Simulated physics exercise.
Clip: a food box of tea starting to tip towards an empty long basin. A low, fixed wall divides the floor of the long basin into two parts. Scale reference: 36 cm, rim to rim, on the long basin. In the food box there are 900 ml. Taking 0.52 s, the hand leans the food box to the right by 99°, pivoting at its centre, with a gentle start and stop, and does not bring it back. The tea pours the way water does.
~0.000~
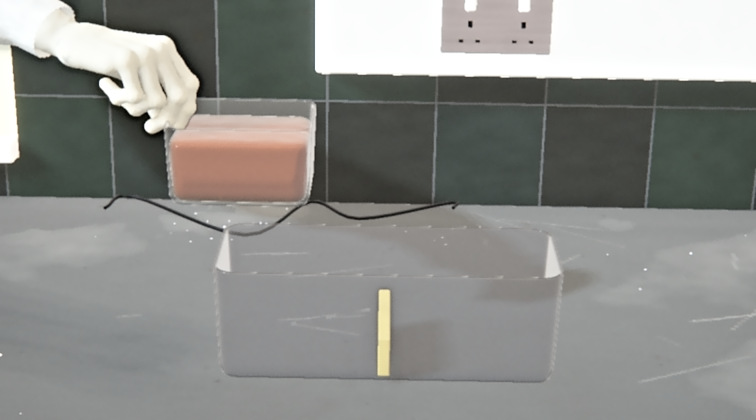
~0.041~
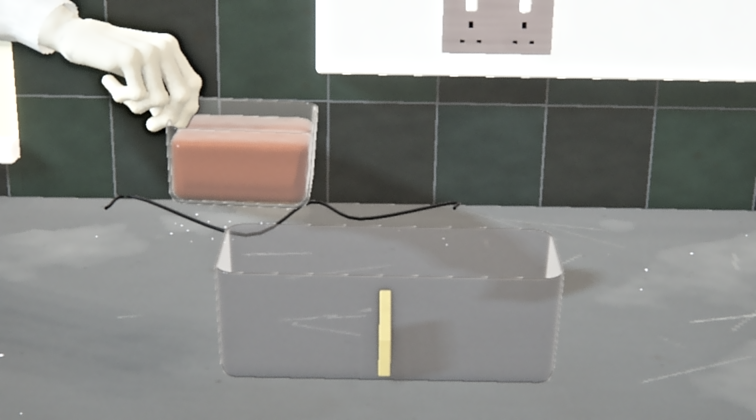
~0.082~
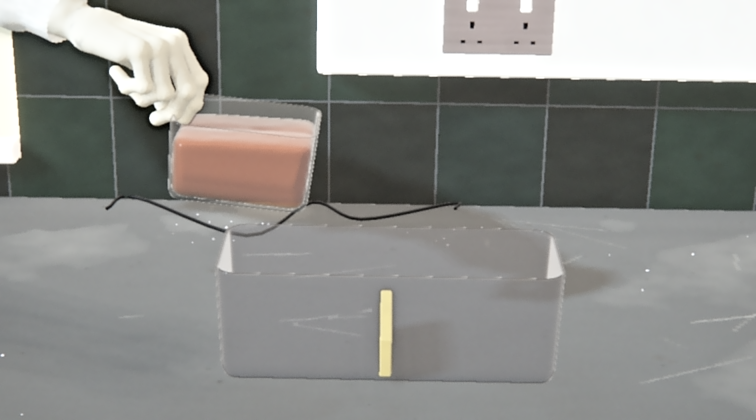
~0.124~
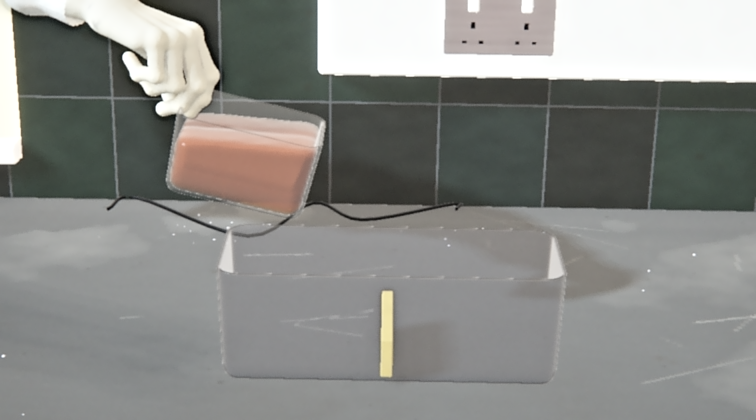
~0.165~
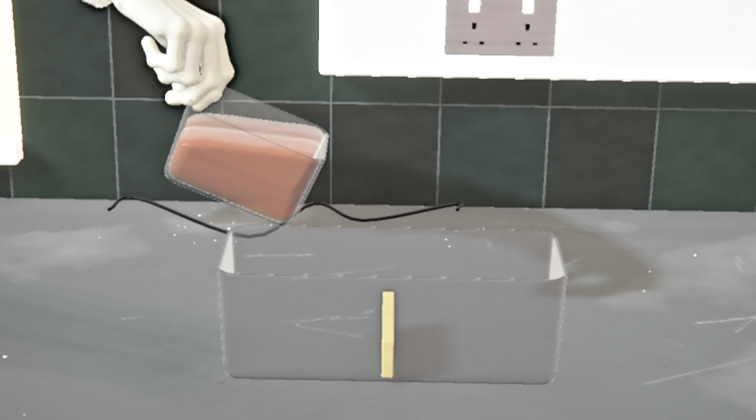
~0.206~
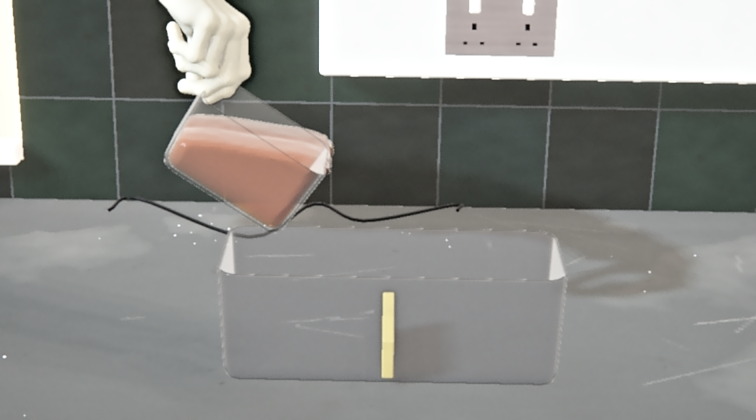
The footage shows a pale hand tilting a clear box of reddish-brown liquid to the right, slowly at first and then more steeply, above and behind an empty long transparent basin on a grey surface before dark green tiles.
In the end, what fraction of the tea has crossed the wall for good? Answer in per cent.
In the end about 21 per cent has crossed for good.
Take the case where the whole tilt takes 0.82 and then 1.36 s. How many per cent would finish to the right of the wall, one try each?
35 in a hundred, followed by 45 in a hundred.
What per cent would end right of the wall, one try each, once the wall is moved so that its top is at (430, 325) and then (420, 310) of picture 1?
25 % and 10 %.
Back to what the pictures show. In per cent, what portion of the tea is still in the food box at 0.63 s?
Close to 7 percent of the whole amount.
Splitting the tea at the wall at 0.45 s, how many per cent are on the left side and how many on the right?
Left roughly 32, right roughly 7.
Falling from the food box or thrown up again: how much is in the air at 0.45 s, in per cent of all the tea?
Around 32 in a hundred.
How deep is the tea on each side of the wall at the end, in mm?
Left part about 30 mm deep, right part about 8 mm deep.
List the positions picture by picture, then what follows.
In the first frame, tilt 0°; pouring edge (312, 118); surface from (175, 128) to (311, 130); the long basin's rim runs from (220, 249) to (556, 255); the wall's top is at (384, 315).
In the second frame, tilt 2°; pouring edge (314, 120); surface from (176, 127) to (312, 131).
In the third frame, tilt 6°; pouring edge (318, 126); surface from (179, 126) to (314, 134).
In the fourth frame, tilt 13°; pouring edge (322, 135); surface from (182, 126) to (319, 136).
In the fifth frame, tilt 23°; pouring edge (325, 148); surface from (183, 128) to (324, 140).
In the sixth frame, tilt 34°; pouring edge (325, 163); surface from (179, 128) to (325, 153); 4 per cent is over the edge.
Then, 0.45 s in, the tilt is 95° and 28 per cent is still to pour, 32 is left of the wall and 7 right of it.
Then, 0.63 s in, the tilt is 99° and 7 per cent is still to pour, 68 is left of the wall and 16 right of it.
Then, 0.82 s in, the tilt is 99° and 2 per cent is still to pour, 68 is left of the wall and 20 right of it.
Then, 1.02 s in, the tilt is 99° and 0 per cent is still to pour, 71 is left of the wall and 21 right of it.
Finally, 72 per cent lies left of the wall, 21 right of it and 8 outside.
